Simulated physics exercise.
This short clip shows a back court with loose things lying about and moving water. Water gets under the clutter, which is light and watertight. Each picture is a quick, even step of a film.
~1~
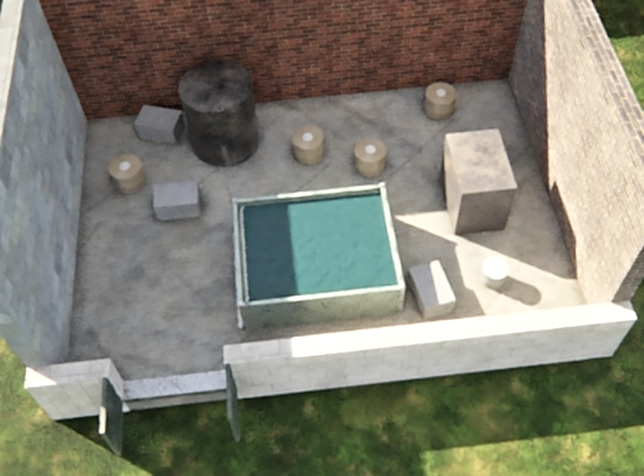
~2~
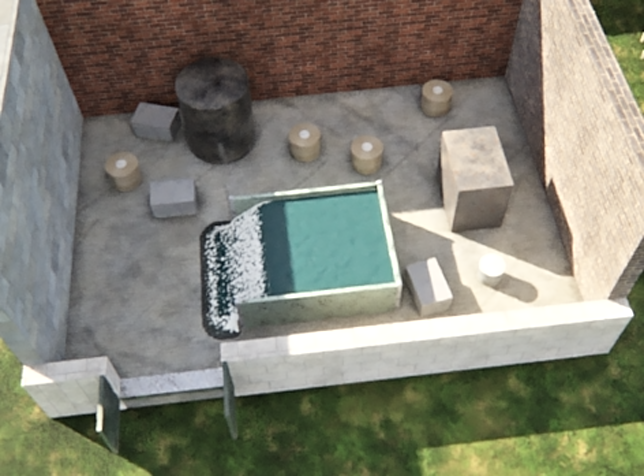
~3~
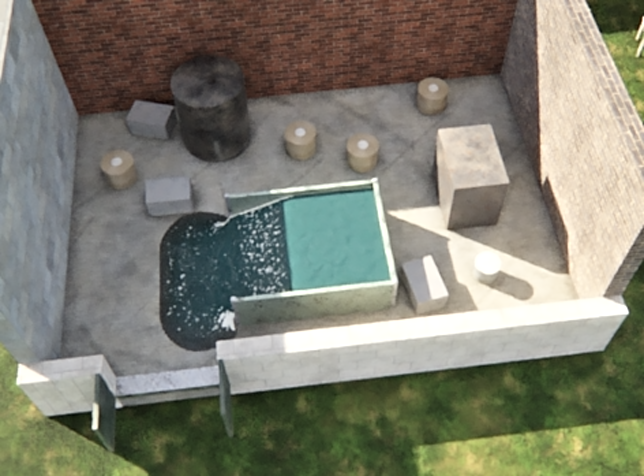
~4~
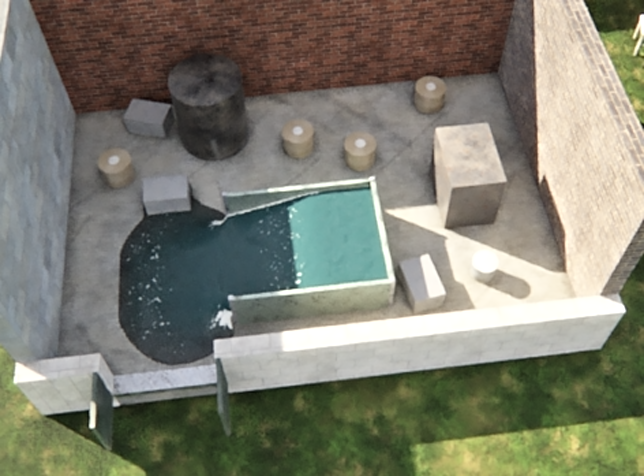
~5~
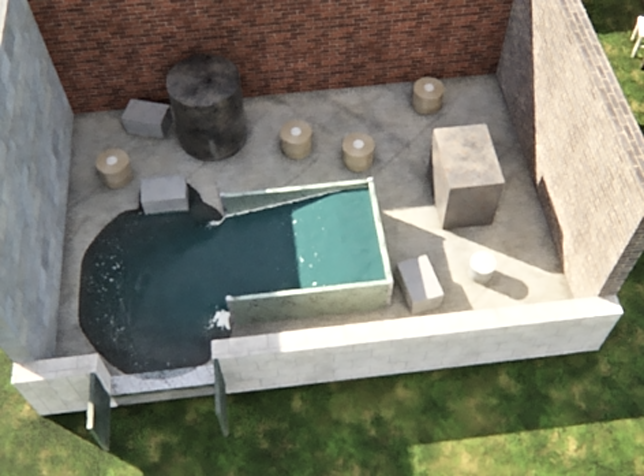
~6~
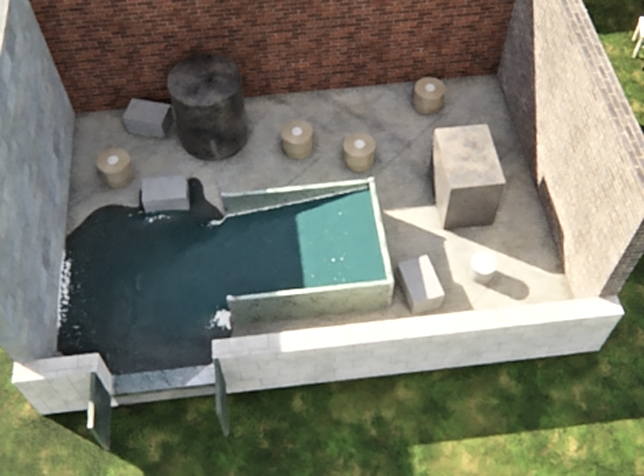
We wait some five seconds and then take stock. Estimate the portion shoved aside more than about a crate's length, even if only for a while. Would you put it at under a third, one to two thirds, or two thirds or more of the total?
I would put it at under a third of the total.
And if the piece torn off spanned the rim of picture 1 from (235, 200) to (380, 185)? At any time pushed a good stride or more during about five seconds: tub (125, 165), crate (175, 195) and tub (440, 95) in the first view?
Same order as named: Sent that far; not sent that far; sent that far.
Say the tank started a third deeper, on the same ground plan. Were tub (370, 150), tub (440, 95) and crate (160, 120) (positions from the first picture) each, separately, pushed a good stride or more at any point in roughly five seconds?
First: Falls short; second: Falls short; third: Falls short.
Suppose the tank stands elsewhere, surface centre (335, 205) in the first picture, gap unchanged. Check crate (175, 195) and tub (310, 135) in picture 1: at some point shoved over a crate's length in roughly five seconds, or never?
Made the full stretch, then stopped short.
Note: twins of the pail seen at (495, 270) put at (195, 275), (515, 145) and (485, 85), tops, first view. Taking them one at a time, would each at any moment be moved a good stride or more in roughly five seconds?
One by one: Knocked well away; hardly budges; hardly budges.
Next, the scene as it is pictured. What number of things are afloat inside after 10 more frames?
The count is 0.
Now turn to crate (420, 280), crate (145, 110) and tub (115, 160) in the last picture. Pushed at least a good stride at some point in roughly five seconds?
Working through them in turn, I get never that far off, never that far off, then shoved clear.
A moment on, 0 of 8 are well off their spots; 0 afloat.
Next, 0 of 8 are well off their spots; 0 afloat.
Later, 1 of 8 are well off their spots; 0 afloat.
In the end, 1 of 8 are well off their spots, and 1 have been at some point; 1 afloat.
